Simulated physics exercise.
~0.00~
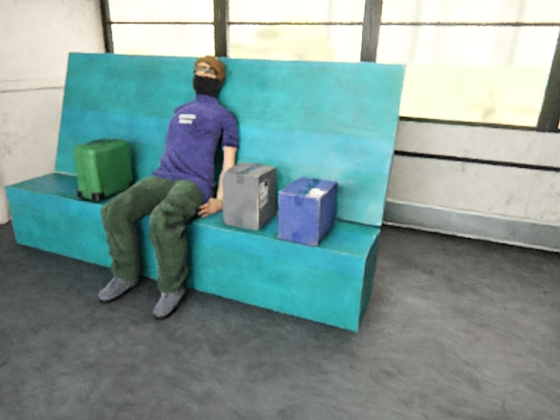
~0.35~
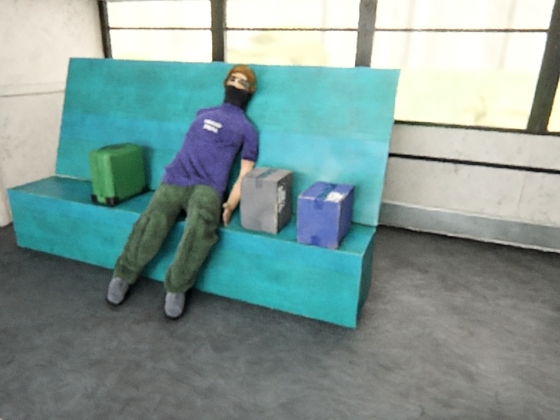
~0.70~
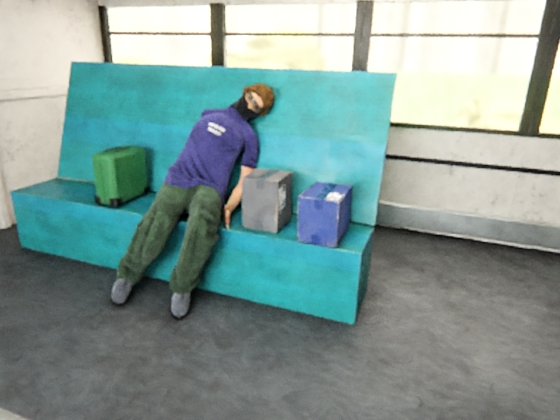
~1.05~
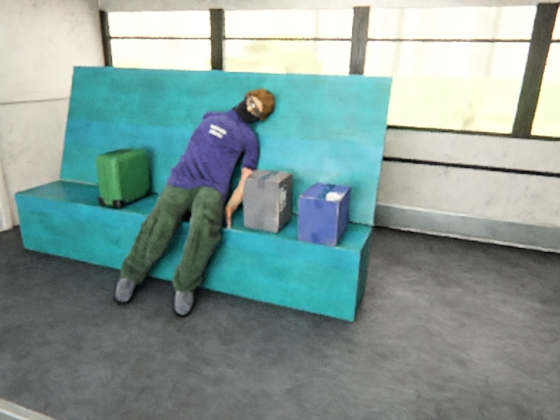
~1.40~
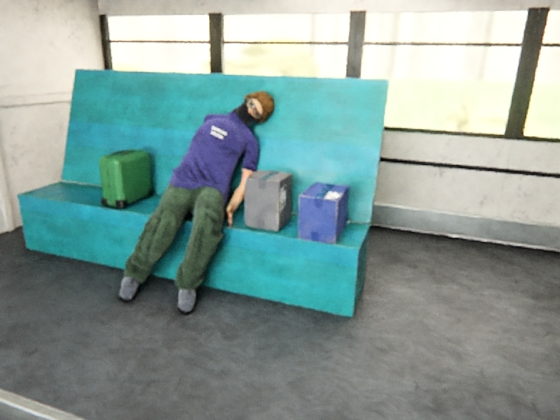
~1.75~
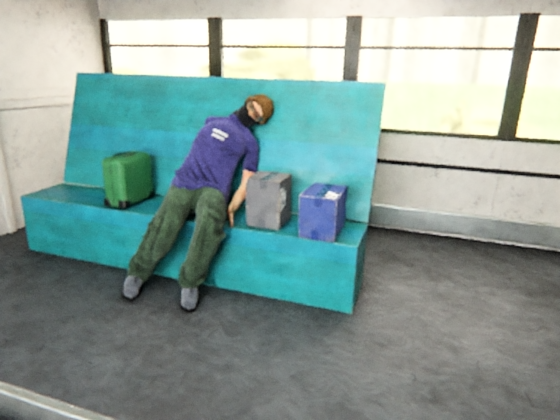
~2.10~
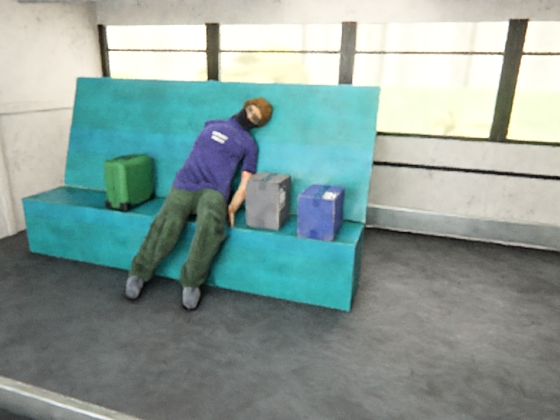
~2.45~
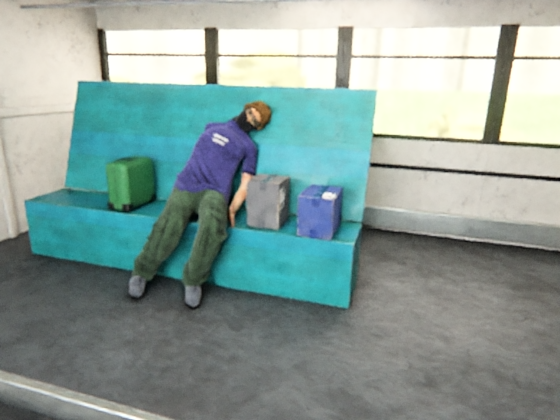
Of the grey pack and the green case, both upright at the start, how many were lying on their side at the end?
Neither of them was. The grey pack and the green case were both still standing upright on the bench.
